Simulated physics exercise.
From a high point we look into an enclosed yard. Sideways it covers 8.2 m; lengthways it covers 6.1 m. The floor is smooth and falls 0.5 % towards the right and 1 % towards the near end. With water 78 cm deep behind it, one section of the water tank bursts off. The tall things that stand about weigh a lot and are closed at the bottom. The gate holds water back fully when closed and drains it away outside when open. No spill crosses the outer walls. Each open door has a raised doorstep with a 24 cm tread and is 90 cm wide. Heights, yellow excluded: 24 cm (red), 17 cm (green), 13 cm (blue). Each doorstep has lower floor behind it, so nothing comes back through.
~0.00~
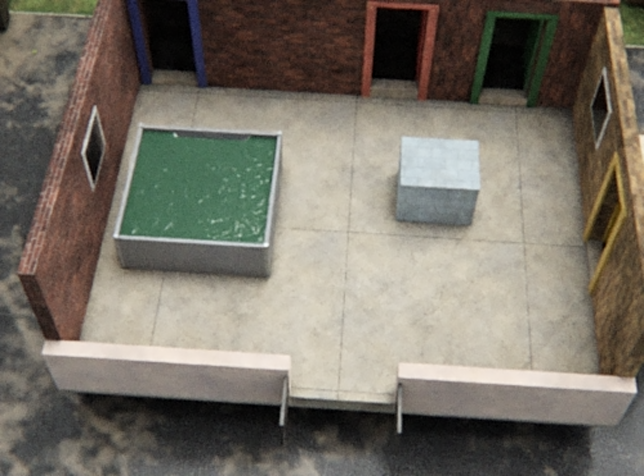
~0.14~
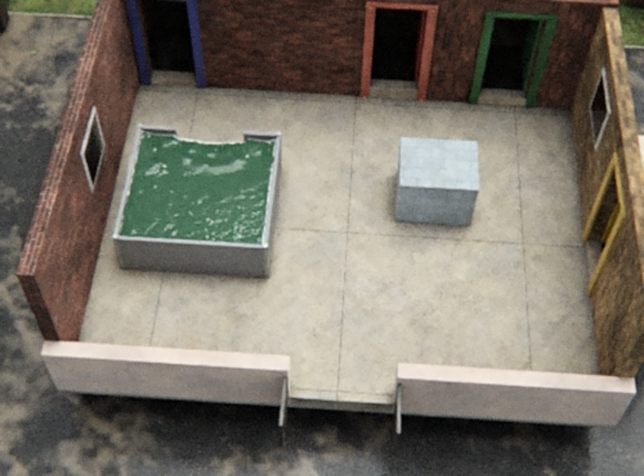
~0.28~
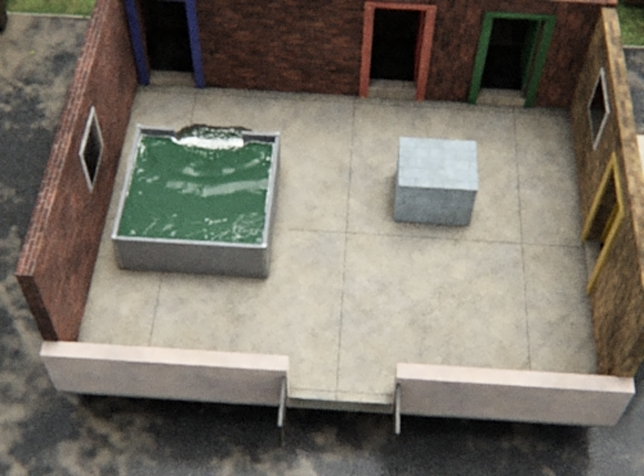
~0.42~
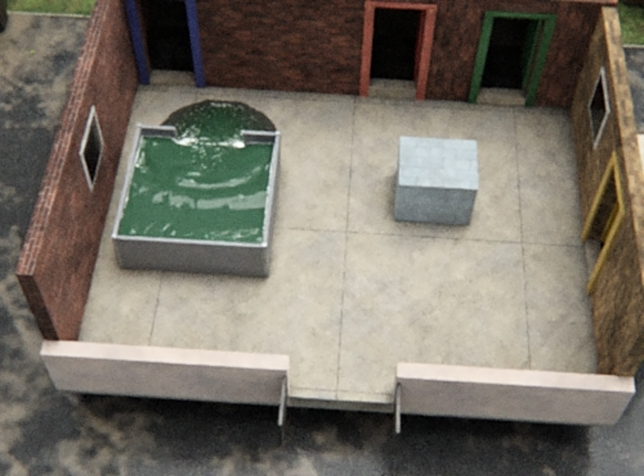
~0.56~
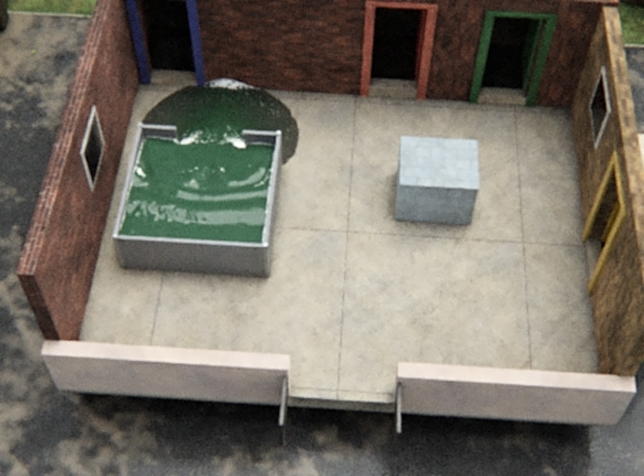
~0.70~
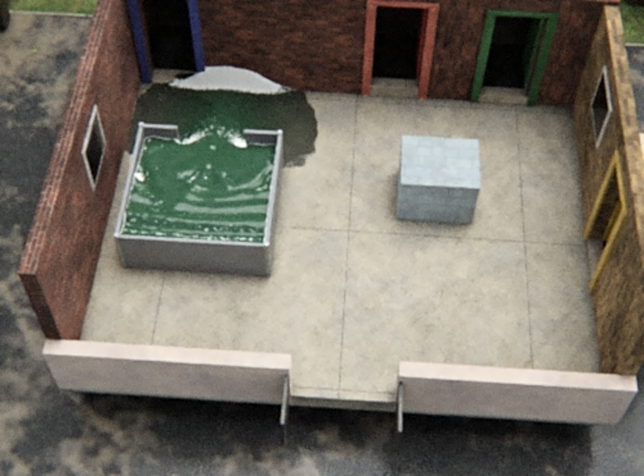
In this clip, green water sits still in a square tank in a walled yard, then a section of the tank's far side opens and water pours out, spreading across the floor towards the back wall and to the right.
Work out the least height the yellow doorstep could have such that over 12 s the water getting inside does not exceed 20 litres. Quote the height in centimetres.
The least height is about 5 cm.
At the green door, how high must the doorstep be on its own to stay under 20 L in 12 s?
The green door needs around 9.5 cm.
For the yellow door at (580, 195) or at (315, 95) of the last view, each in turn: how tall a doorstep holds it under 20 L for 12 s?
About 16 cm, then about 17 cm.
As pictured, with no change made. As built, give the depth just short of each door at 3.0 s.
At the yellow door the depth is 0 cm, at red 9 cm, at green 4 cm and at blue 32 cm.
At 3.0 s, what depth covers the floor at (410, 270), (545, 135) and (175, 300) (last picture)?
Around 0 cm, 4 cm and 0 cm.
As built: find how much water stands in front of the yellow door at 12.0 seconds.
It stands about 6.5 centimetres deep.
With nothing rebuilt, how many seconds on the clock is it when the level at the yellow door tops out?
I'd guess close to 7.5 seconds.
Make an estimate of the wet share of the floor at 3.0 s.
Near 40 per cent of the open floor.
After 1.4 s water covers 15 % of the floor, deepest (49 cm) near (225, 92); it has not reached the yellow door.
After 3.0 s water covers 40 % of the floor, deepest (36 cm) near (150, 88); it has not reached the yellow door.
After 12.0 s water covers 95 % of the floor, deepest (16 cm) near (575, 400); 7 cm at the yellow door, 0 litres in over its 11 cm doorstep.
At the yellow door as built, the water arrived by 3.7 s and peaked near 9 cm at 7.4 s.
With a doorstep of 4.5 cm, 26 litres would have come in within the 12 s; with 5.5 cm, 14 litres. So under 20 litres takes about 5 cm.
